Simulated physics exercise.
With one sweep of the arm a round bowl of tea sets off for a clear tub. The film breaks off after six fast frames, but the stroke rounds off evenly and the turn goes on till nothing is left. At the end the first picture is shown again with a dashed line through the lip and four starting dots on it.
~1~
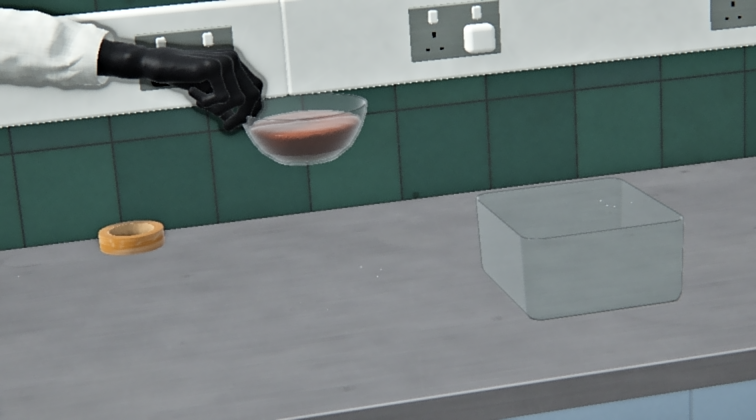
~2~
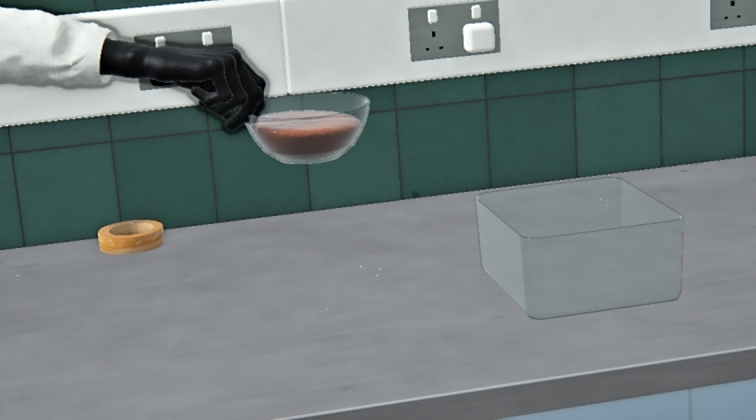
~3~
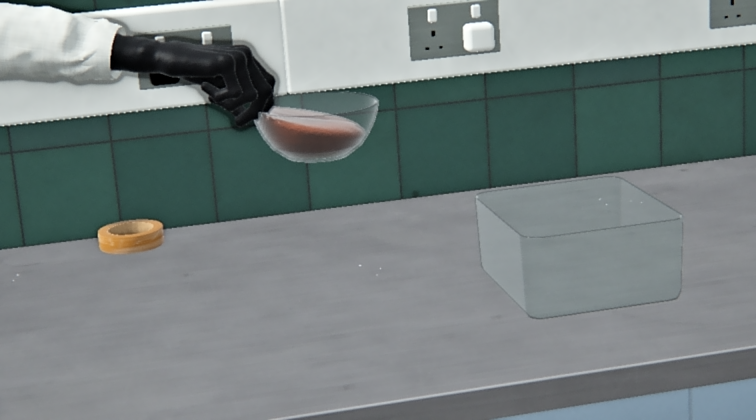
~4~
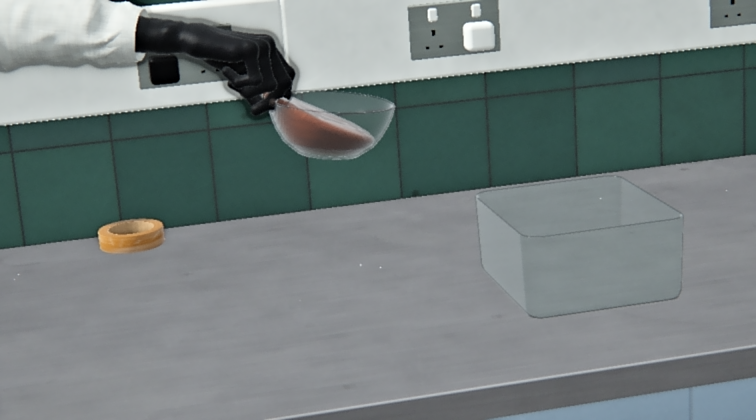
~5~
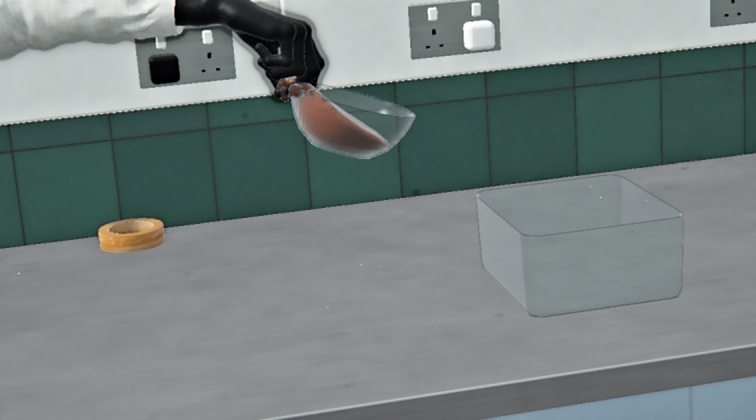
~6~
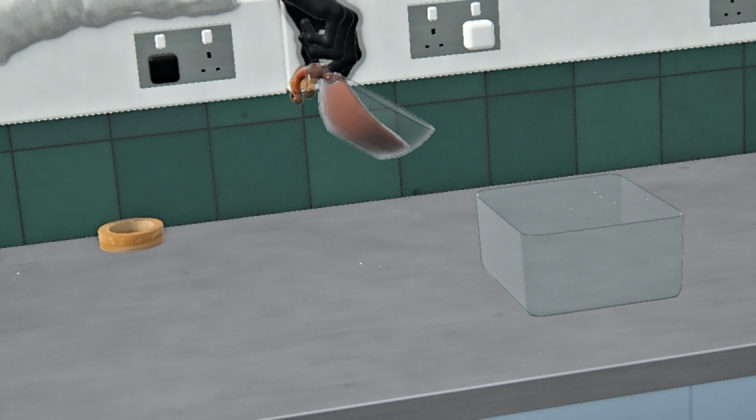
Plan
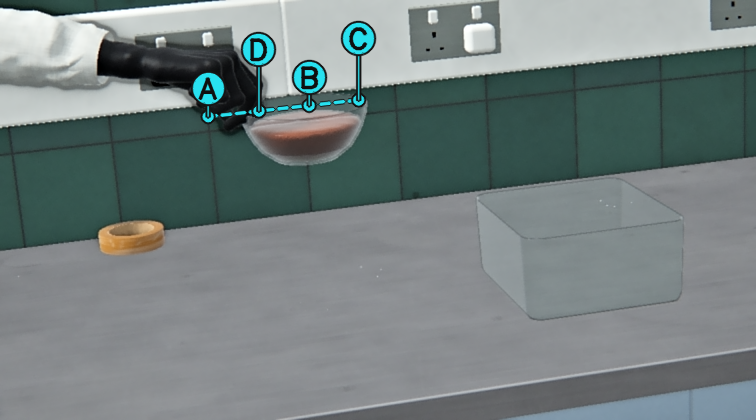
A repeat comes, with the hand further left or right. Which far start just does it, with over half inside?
That is place B.
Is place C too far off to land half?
No.
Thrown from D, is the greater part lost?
Yes, it does.
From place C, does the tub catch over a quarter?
Yes, it does.
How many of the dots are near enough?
Two of the four.
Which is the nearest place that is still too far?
That is place D.
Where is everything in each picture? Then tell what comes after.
In the first picture, upright, lip at (363, 99); tub from (526, 321) to (681, 298); nothing has left yet.
In the second picture, upright, lip at (365, 98); nothing has left yet.
In the third picture, upright, lip at (374, 98); nothing has left yet.
In the fourth picture, tipped about 8°, lip at (391, 103); tea is over the rim, down to (284, 100).
In the fifth picture, tipped about 19°, lip at (411, 112); tea is over the rim, down to (282, 96).
In the sixth picture, tipped about 34°, lip at (430, 125); tea is over the rim, down to (297, 101).
In cyan, A at (208, 116); B at (309, 105); C at (358, 100); D at (258, 111).
With A, about 0 % lands in the tub, 95 % falls short and 5 % goes beside or beyond.
With B, about 63 % lands in the tub, 15 % falls short and 23 % goes beside or beyond.
With C, about 74 % lands in the tub, 18 % falls short and 8 % goes beside or beyond.
With D, about 14 % lands in the tub, 81 % falls short and 5 % goes beside or beyond.
